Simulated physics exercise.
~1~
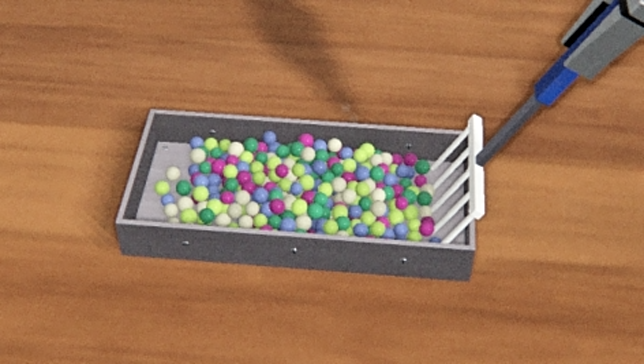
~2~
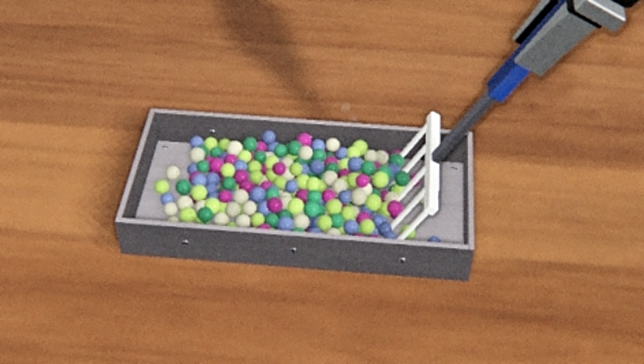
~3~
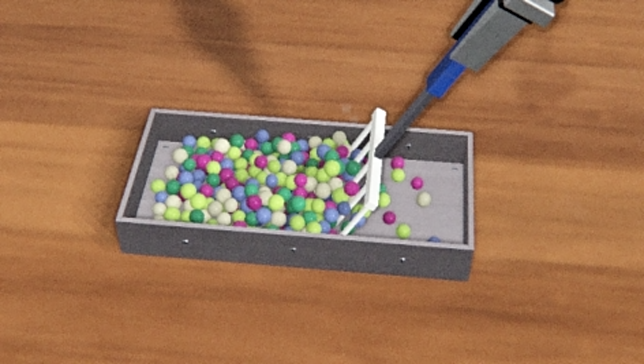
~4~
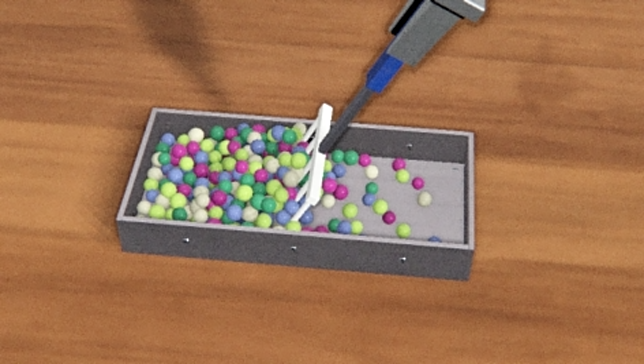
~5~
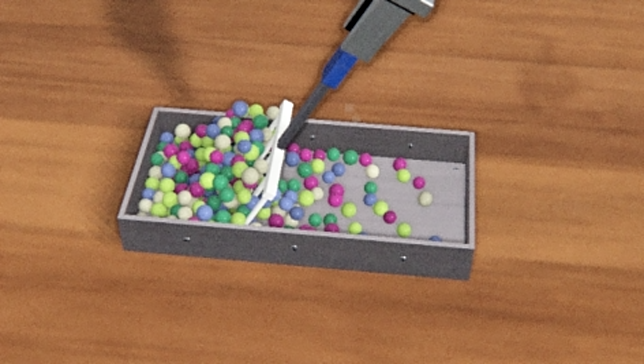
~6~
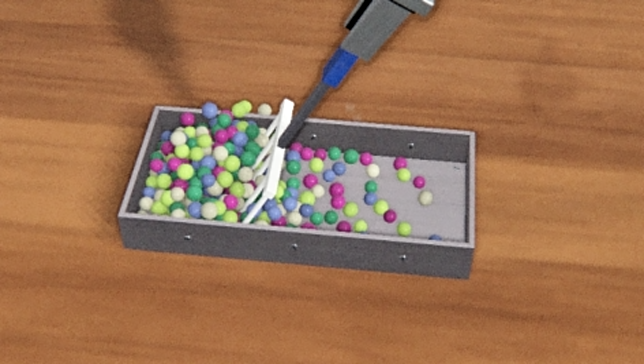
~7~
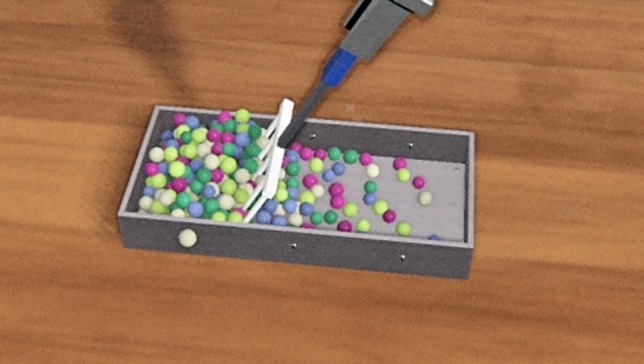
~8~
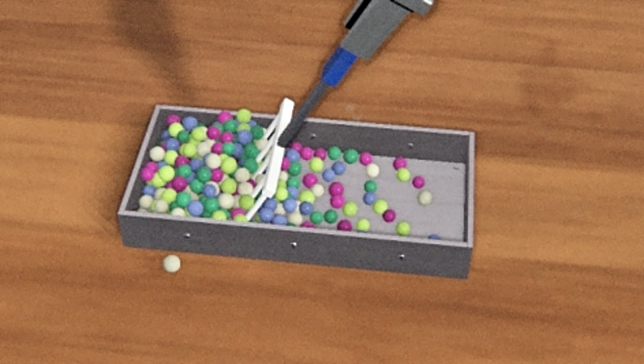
A robotic arm with a blue section and a white comb reaches in from the upper right over a long grey trough on a wooden surface, seen from above at an angle. Small round sweets in pink, green, blue, yellow and cream fill most of the trough. The comb sweeps left from the right end, pushing the sweets into a heap while some slip through behind it. It stops short of the left end, and the pile settles. One cream sweet appears outside the front wall and comes to lie on the wood, while nearly all the others remain inside.
